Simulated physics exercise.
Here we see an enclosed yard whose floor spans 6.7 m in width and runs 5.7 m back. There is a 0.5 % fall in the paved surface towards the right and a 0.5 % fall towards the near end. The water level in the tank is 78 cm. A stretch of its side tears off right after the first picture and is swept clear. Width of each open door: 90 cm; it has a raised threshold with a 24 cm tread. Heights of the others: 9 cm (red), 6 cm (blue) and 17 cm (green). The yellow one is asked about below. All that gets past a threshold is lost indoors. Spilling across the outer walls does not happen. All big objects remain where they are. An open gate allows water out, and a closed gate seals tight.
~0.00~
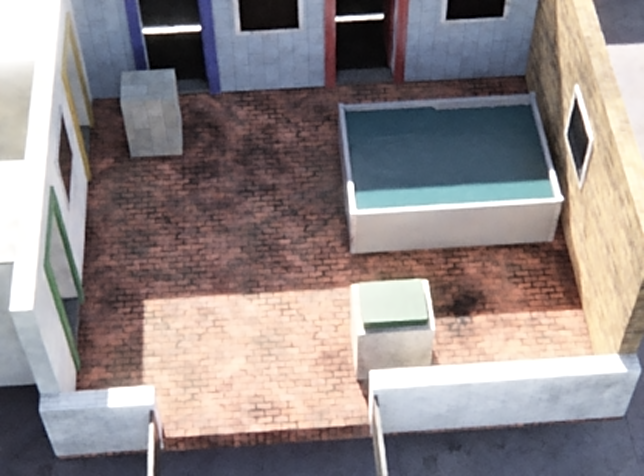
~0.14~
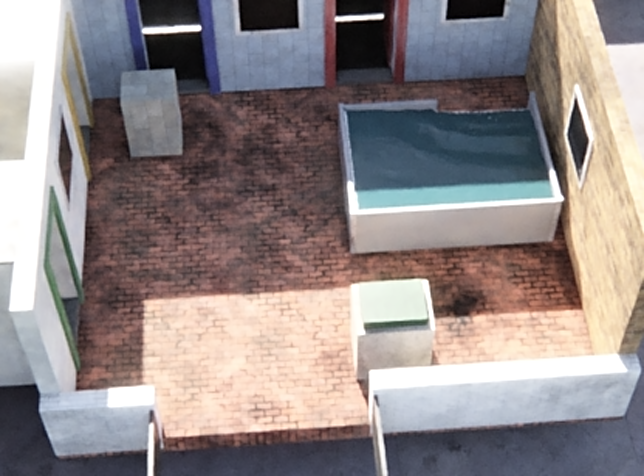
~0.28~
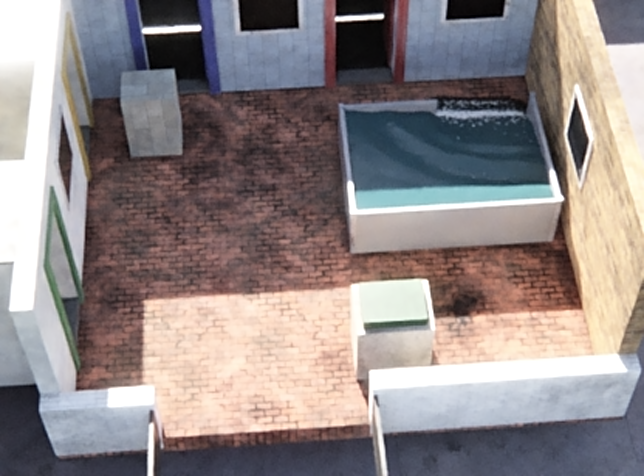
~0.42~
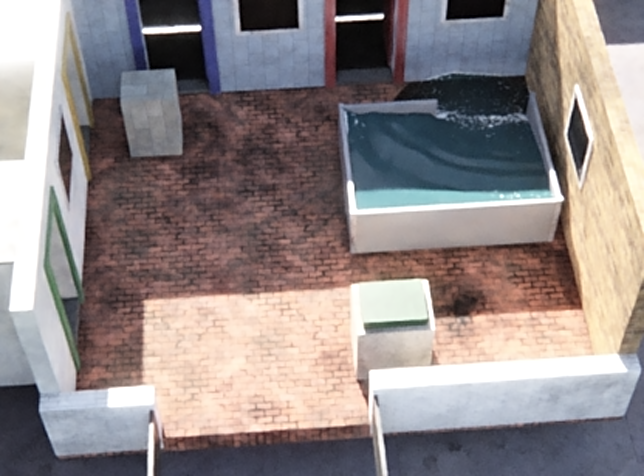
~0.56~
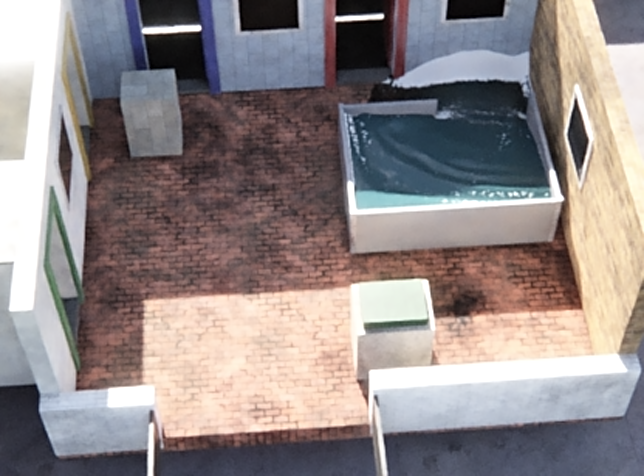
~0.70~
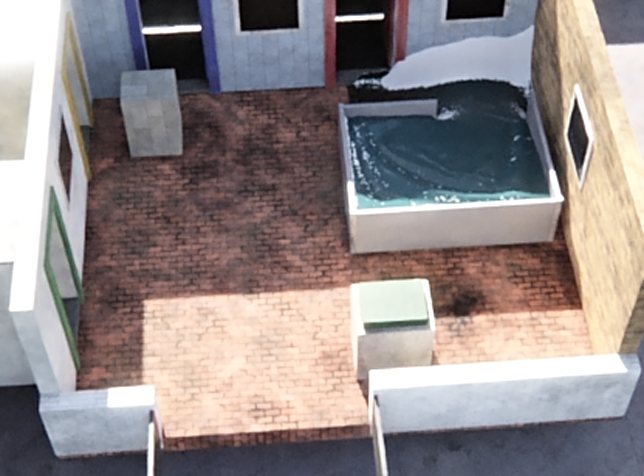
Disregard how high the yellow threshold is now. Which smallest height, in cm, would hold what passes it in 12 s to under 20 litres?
It would have to be roughly 13.5 cm high.
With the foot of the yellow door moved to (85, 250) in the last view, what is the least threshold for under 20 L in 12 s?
Roughly 12.5 cm, give or take.
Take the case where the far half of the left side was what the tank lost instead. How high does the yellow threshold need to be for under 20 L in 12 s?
If so: Around 23 cm.
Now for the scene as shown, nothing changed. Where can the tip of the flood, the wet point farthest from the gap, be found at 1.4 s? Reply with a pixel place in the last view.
In the last picture, around (246, 95).
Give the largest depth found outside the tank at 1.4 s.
Roughly 72 cm.
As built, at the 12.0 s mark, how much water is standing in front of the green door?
A ruler would read roughly 9.0 cm.
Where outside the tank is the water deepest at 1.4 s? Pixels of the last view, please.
Around (478, 82).
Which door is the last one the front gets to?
Final door: Green.
After 1.4 s water covers 15 % of the floor, deepest (72 cm) near (478, 82); it has not reached the yellow door.
After 3.0 s water covers 50 % of the floor, deepest (40 cm) near (523, 123); 10 cm at the yellow door, 2 litres in over its 7 cm threshold.
After 12.0 s water covers 100 % of the floor, deepest (14 cm) near (602, 391); 7 cm at the yellow door, 101 litres in over its 7 cm threshold.
At the yellow door as built, the water arrived by 2.8 s and peaked near 15 cm at 4.0 s.
With a threshold of 11.5 cm, 35 litres would have come in within the 12 s; with 16 cm, 10 litres. So under 20 litres takes about 13.5 cm.
